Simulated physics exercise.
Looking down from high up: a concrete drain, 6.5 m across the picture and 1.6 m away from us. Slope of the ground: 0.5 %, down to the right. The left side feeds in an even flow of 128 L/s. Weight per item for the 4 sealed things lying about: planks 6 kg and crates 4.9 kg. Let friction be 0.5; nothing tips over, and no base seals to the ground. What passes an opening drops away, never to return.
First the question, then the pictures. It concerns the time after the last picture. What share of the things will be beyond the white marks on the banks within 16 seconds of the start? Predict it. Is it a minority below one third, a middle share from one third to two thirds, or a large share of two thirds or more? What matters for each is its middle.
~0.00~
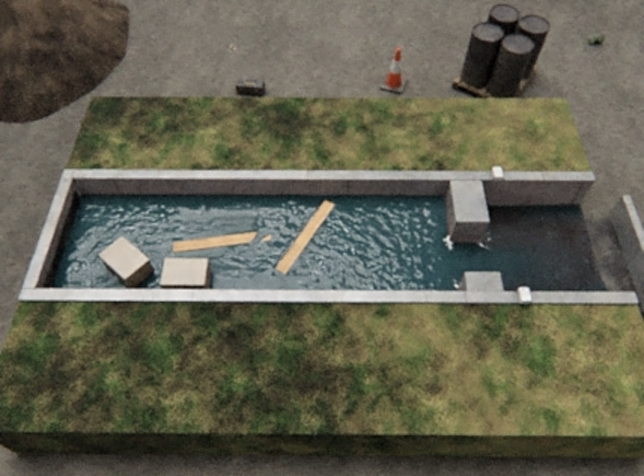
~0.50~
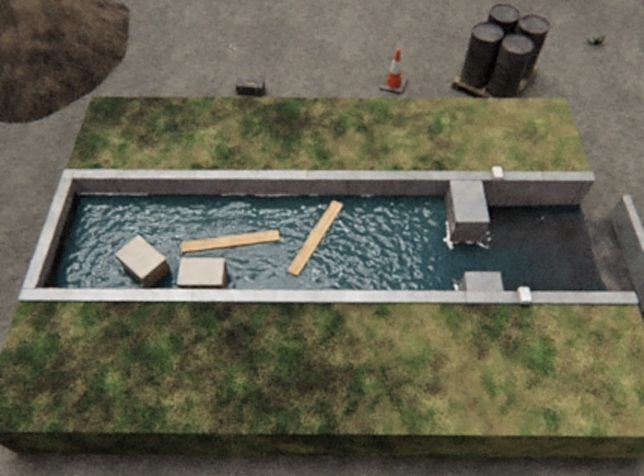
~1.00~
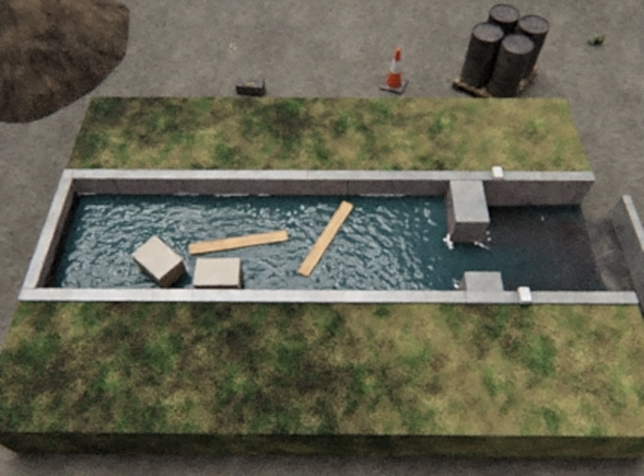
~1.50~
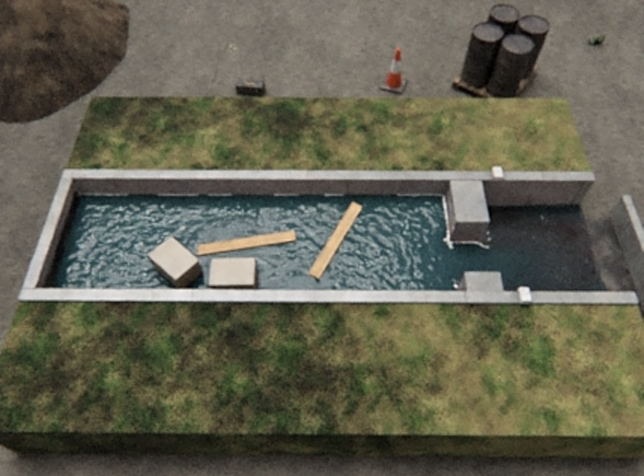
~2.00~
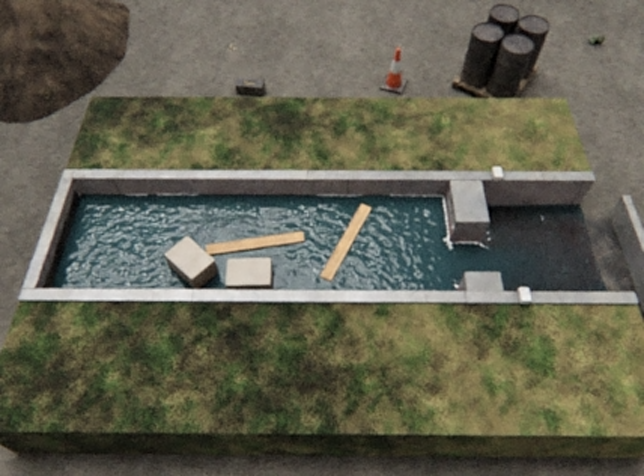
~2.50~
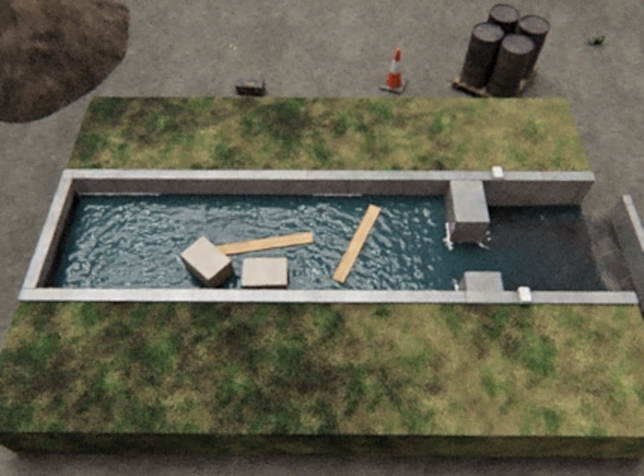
Below a third.
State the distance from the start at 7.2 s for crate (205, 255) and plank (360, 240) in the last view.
The one named first has moved 250 cm, the other 200 cm.
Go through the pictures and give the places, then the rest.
In the first picture, a crate at (123, 257) floats; a crate at (184, 271) floats; about 1890 L in view; 0 of 4 have shifted.
In the second picture, a crate at (140, 256) floats, 19 cm from its start; a crate at (201, 271) floats, 19 cm from its start; 22 cm deep round most things; 4 of 4 have shifted.
In the third picture, a crate at (157, 257) floats, 39 cm from its start; a crate at (217, 271), afloat, 38 cm from its start; 22 cm deep round most things; 4 of 4 have shifted.
In the fourth picture, a crate at (173, 258), afloat, 58 cm from its start; a crate at (232, 271), afloat, 55 cm from its start; about 1910 L in view; 4 of 4 have shifted.
In the fifth picture, a crate at (189, 257) floats, 77 cm from its start; a crate at (249, 271), afloat, 74 cm from its start; 23 cm deep round most things; 4 of 4 have shifted.
In the sixth picture, a crate at (206, 257), afloat, 96 cm from its start; a crate at (265, 272) floats, 92 cm from its start; about 1920 L in view; 4 of 4 have shifted.
After 3.5 s 0 of 4 are over the mark; 4 afloat.
After 7.2 s 0 of 4 are over the mark; 4 afloat.
After 12.0 s 0 of 4 are over the mark; 4 afloat.
After 16.0 s 0 of 4 are over the mark; 4 afloat.
